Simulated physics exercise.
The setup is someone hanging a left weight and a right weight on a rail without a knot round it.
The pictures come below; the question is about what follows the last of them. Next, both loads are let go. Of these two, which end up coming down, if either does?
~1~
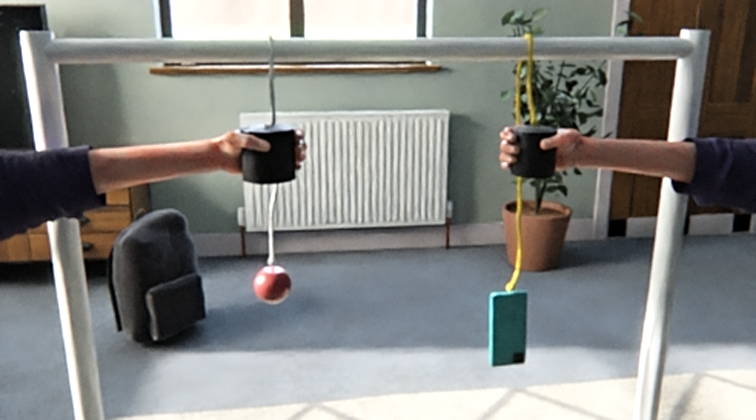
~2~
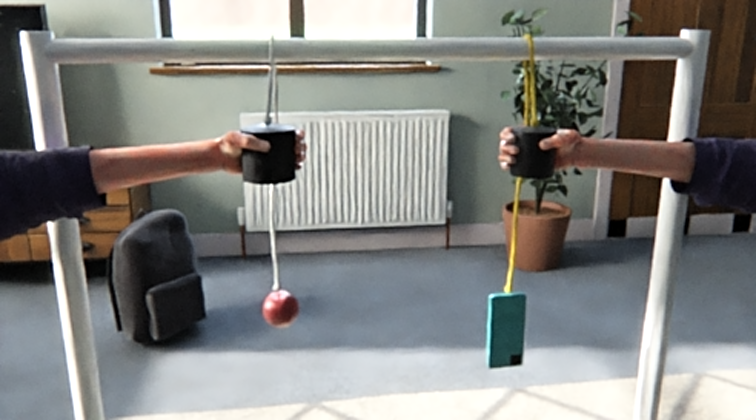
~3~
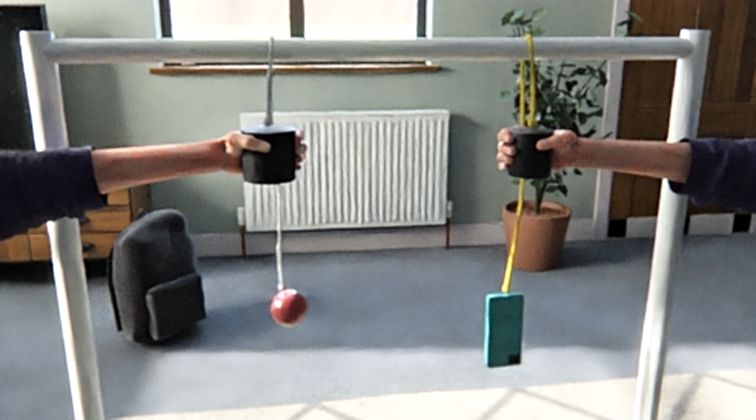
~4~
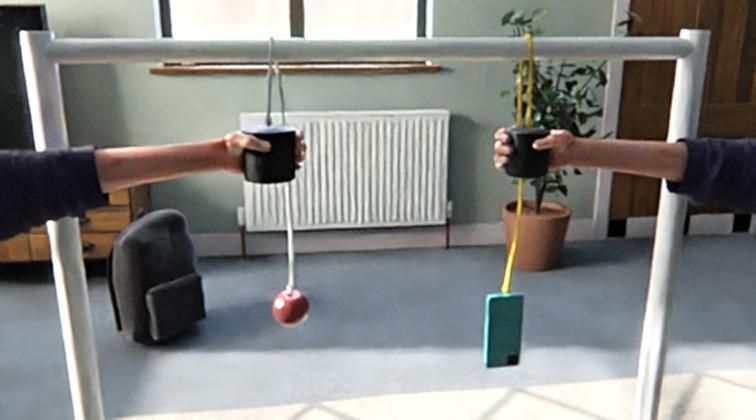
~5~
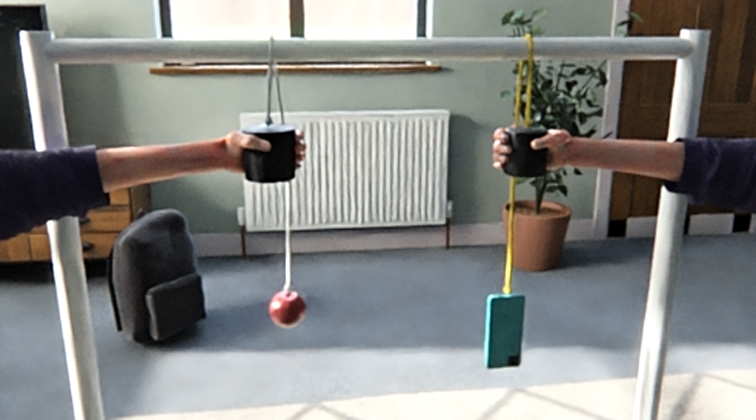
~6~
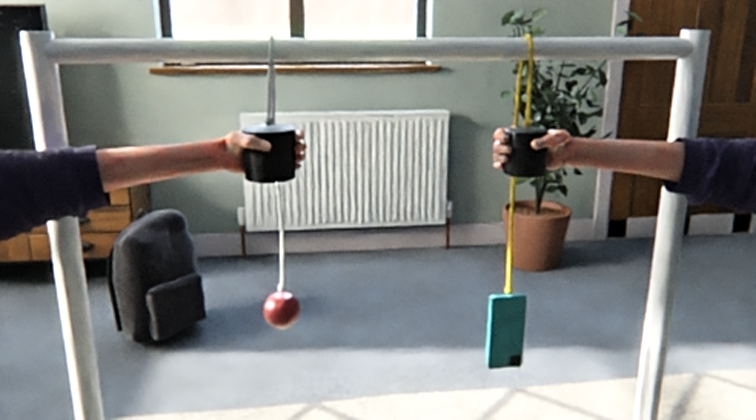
One by one: The left weight ends up lower; the right weight ends up lower.
Then, 0.40 s past the final frame, left weight dropping near (281, 349); right weight dropping near (518, 258).
Then, 0.74 s past the final frame, left weight on the floor; right weight on the floor.
When it is over, left weight on the floor; right weight on the floor. The left weight pulls its rope through and the right weight runs down to the floor.
